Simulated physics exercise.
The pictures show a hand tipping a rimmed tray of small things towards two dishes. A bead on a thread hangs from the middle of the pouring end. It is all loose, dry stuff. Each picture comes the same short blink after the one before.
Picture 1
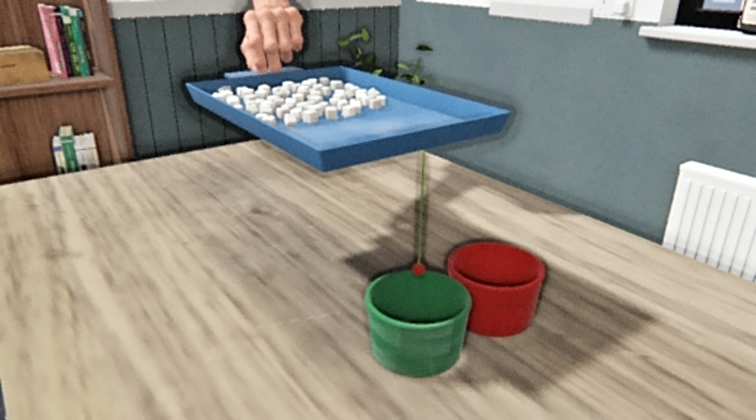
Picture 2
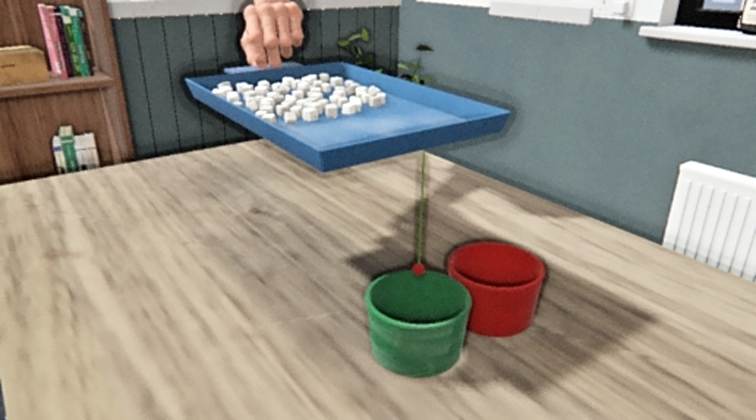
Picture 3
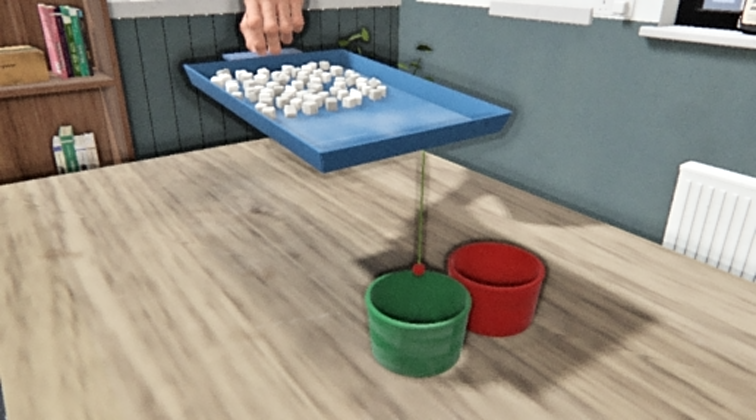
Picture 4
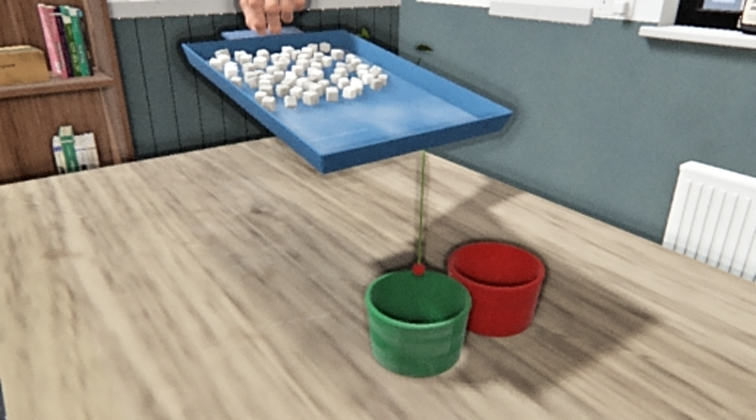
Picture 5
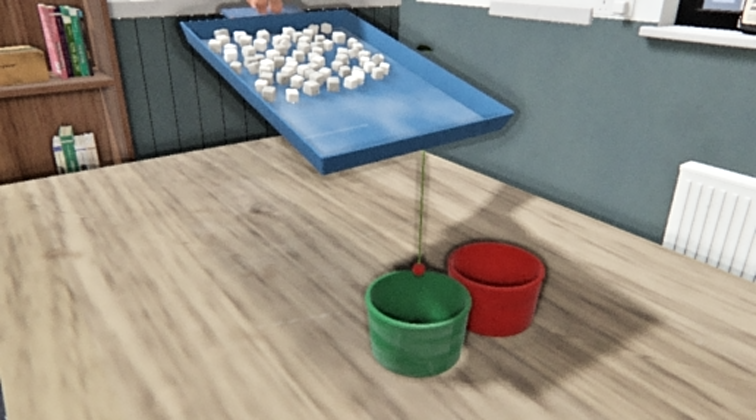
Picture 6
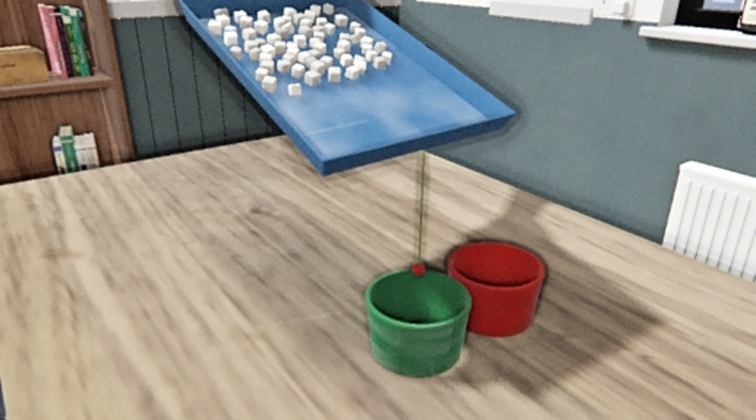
In a room with teal walls, a bookshelf at the left and a white radiator at the right, a wooden tabletop is seen from slightly above by a still camera. A hand holds the far side of a blue rimmed tray of white cubes, above a green dish and a red one, with a red bead hanging on a thread. The hand raises the far end out of view, steepening the tray while the cubes stay bunched toward the back.
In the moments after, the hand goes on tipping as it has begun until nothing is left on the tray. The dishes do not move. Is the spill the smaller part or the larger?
Caught overall: Less than half.
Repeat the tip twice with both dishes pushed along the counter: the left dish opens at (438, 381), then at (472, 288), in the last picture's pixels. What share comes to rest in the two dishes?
The first gives 10 %, the second 20 %.
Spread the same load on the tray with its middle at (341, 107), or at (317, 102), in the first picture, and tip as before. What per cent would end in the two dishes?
Roughly 20 per cent, and 20 per cent.
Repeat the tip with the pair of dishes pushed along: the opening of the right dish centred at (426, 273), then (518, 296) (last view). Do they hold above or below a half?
First not half, then over half.
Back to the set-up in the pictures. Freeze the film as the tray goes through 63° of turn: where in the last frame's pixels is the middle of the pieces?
Roughly at (397, 130).
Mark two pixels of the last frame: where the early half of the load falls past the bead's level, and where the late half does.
Around (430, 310) and then (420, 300).
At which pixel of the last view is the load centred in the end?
Around (442, 403).
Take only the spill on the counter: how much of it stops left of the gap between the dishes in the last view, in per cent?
Near 50 %.
Shortly afterwards, tray tipped steeply; all but a few on the tray; a little in the air.
Next, tray tipped past a quarter turn; near a third on the tray; a little in the left dish; only a few in the right dish; near half outside both; a little in the air.
Some moments later, tray tipped past a quarter turn; near a quarter in the left dish; only a few in the right dish; the bulk outside both.
In the end, tray tipped past a quarter turn; near a quarter in the left dish; only a few in the right dish; the bulk outside both.
